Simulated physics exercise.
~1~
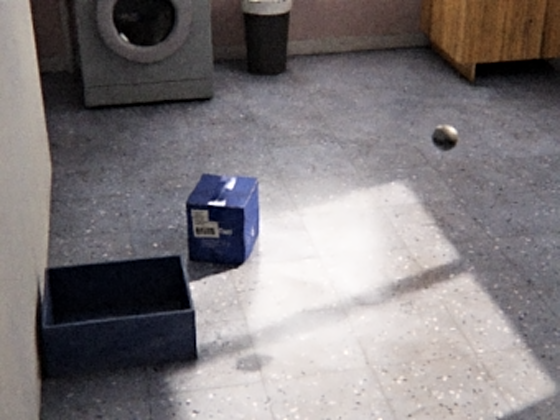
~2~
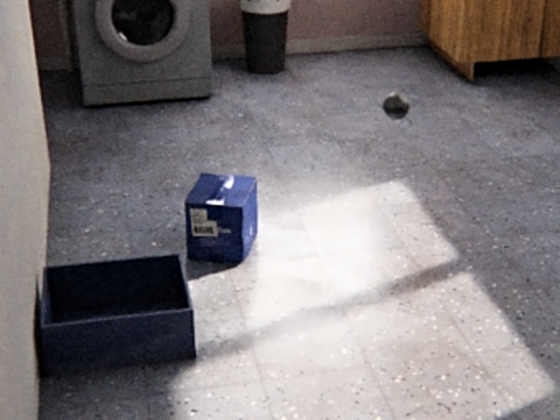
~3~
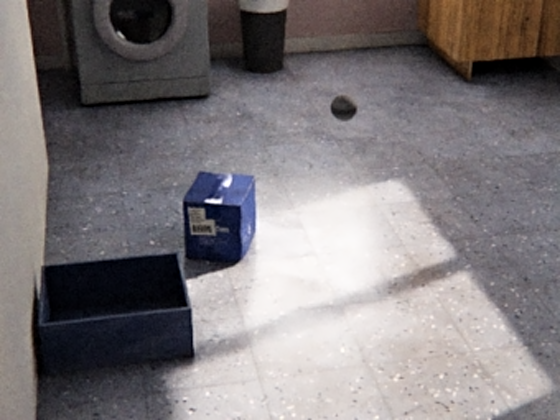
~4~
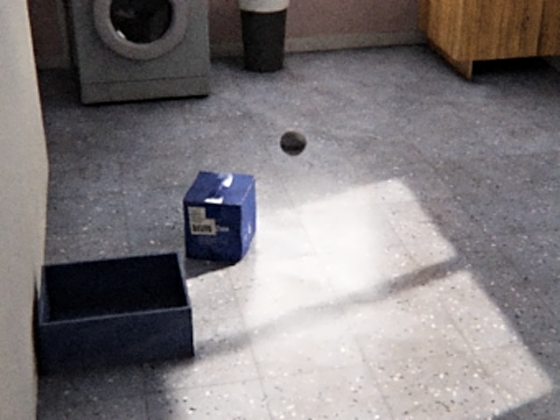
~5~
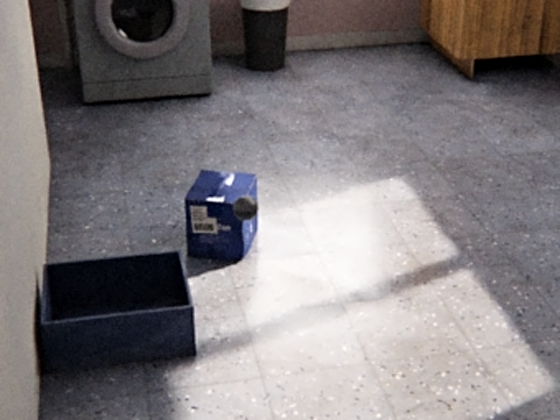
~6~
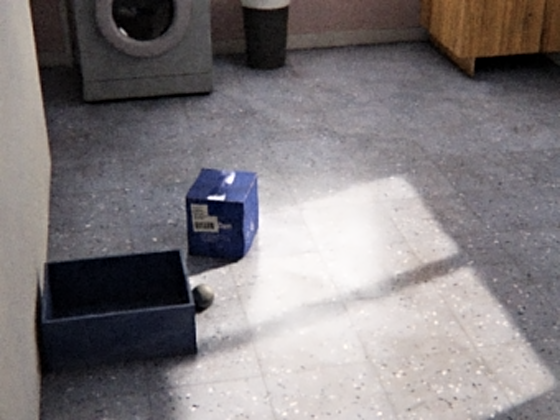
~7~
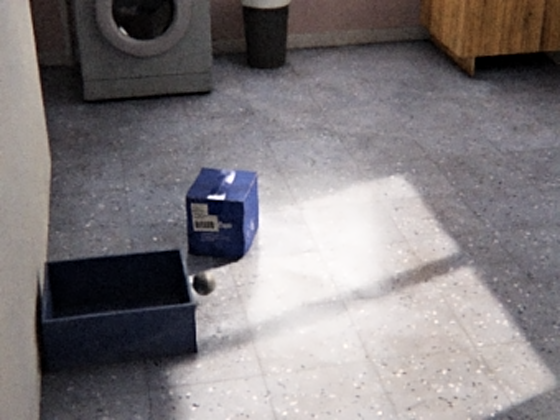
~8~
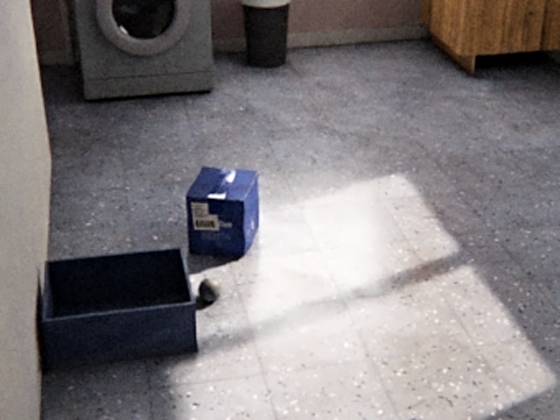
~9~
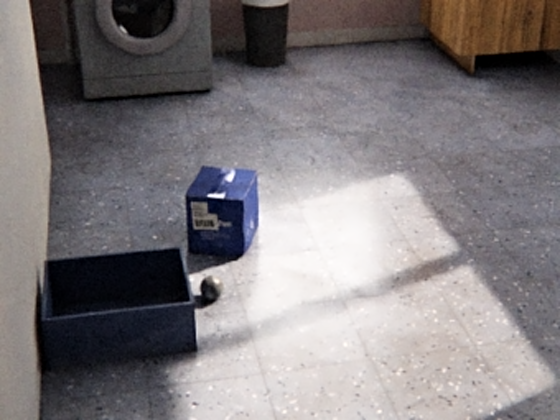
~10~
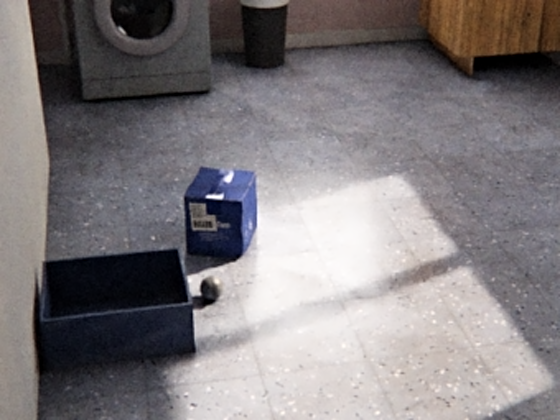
A small grey ball flies leftward through the air across a room with a speckled grey tiled floor, seen from above by a slightly swaying camera. An open dark blue box sits at the lower left beside a wall, with a closed blue parcel just behind it, a washing machine and a bin at the back, and a wooden cabinet at the upper right. The ball rises slightly, then curves downward, passing in front of the parcel. It drops beside the box's right side, shifts slightly, and comes to rest on the floor outside, while the parcel stays put.
